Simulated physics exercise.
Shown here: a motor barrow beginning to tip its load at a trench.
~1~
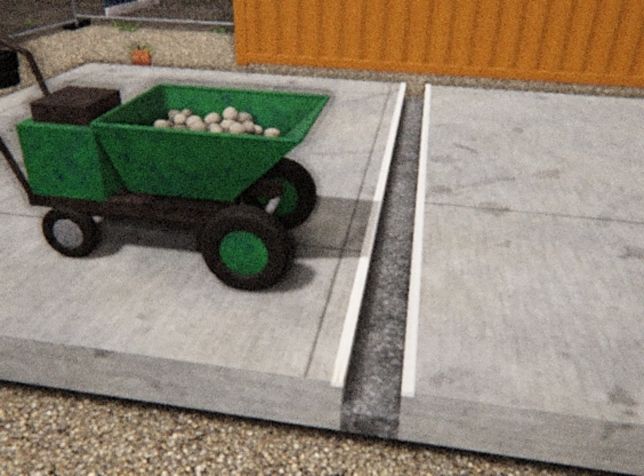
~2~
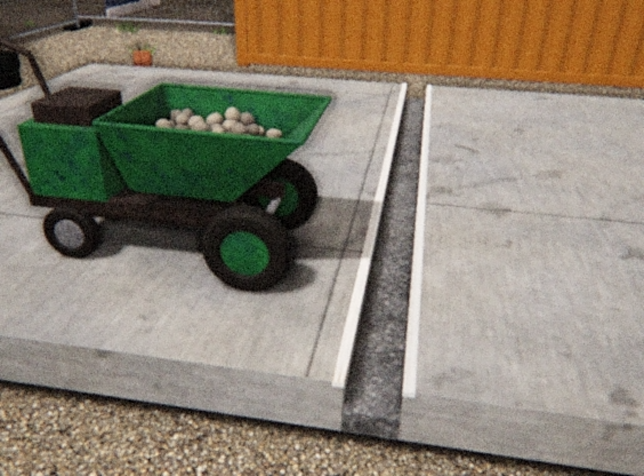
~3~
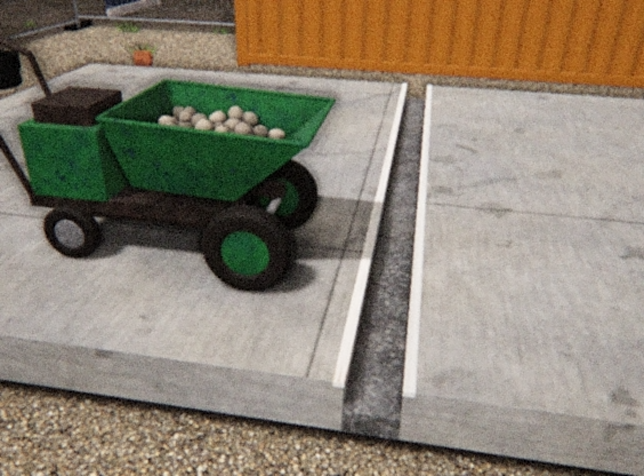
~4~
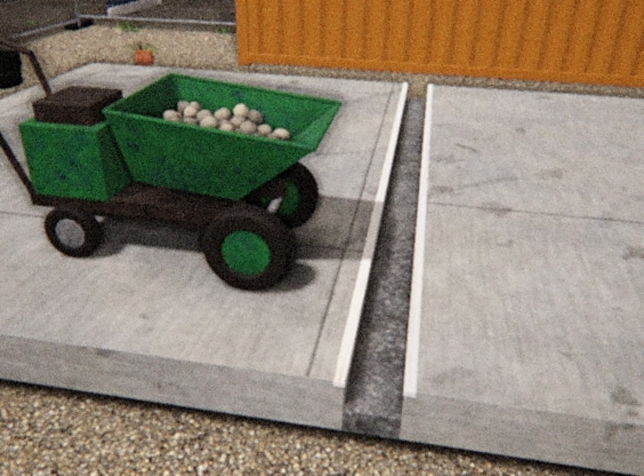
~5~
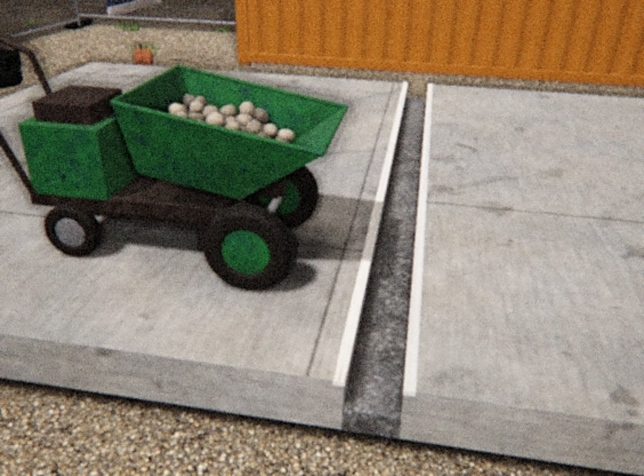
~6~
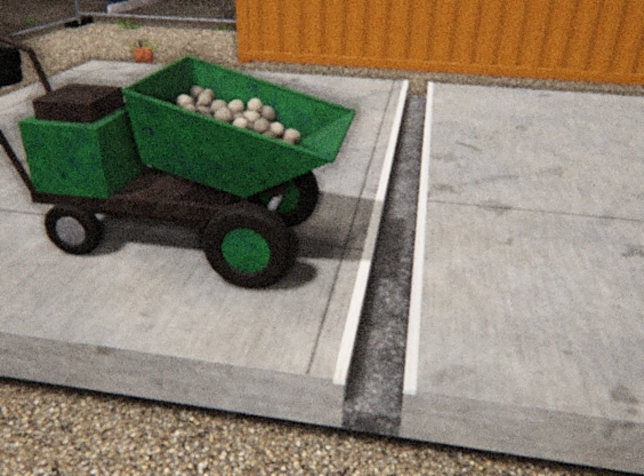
A green motor barrow with dark wheels and green hubs stands at the left, its skip holding a heap of pale, rounded stones. It is seen from slightly above, on a pale concrete slab crossed by a narrow, white-edged trench, with gravel in front and an orange corrugated wall behind. The skip stays level at first, then tilts slowly a little toward the right, while the wheels and view stay still.
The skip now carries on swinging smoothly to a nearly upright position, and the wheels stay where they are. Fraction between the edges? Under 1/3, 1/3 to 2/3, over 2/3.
I reckon it's the middle case, with the trench getting one-third to two-thirds.
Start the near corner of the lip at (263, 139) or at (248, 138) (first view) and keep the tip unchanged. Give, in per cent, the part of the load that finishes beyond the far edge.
The first spot gives roughly 10 %; the second gives roughly 10 %.
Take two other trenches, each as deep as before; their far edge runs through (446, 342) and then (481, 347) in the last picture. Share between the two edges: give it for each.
90 %, then 100 %.
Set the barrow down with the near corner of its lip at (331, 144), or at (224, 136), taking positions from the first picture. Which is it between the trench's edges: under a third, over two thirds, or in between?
In the first case below one third, in the second case in the middle band.
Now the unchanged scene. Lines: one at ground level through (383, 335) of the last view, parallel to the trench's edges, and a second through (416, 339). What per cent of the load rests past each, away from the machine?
The first comes to 60 %, the second to 30 %.
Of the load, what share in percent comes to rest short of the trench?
Result: Some 0 % of the load.
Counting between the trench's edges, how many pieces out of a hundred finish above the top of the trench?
15 per cent or so.
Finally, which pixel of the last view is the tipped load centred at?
(405, 276).
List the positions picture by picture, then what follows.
The first frame shows lip of the skip at (299, 142), level; top of the load at (198, 132), river pebbles; first edge of the trench at (348, 332); far edge at (412, 340), the trench under half as wide as the skip, and about half as deep as wide.
The second frame shows lip of the skip at (302, 143), level; top of the load at (200, 131).
The third frame shows lip of the skip at (306, 145), tipped barely; top of the load at (203, 130).
The fourth frame shows lip of the skip at (314, 149), tipped a little; top of the load at (205, 118).
The fifth frame shows lip of the skip at (322, 154), tipped a little; top of the load at (211, 114).
The sixth frame shows lip of the skip at (332, 160), tipped a little; top of the load at (205, 114); first edge of the trench at (350, 330); far edge at (414, 338).
Soon, skip tipped steeply; all in the skip.
A while on, skip tipped right over; about two thirds in the skip; about a quarter in or heaped over the trench; a small part beyond it.
Towards the end, skip tipped right over; about a quarter in the skip; about half in or heaped over the trench; about a third beyond it.
Finally, skip tipped right over; a small part in the skip; about half in or heaped over the trench; about a third beyond it.
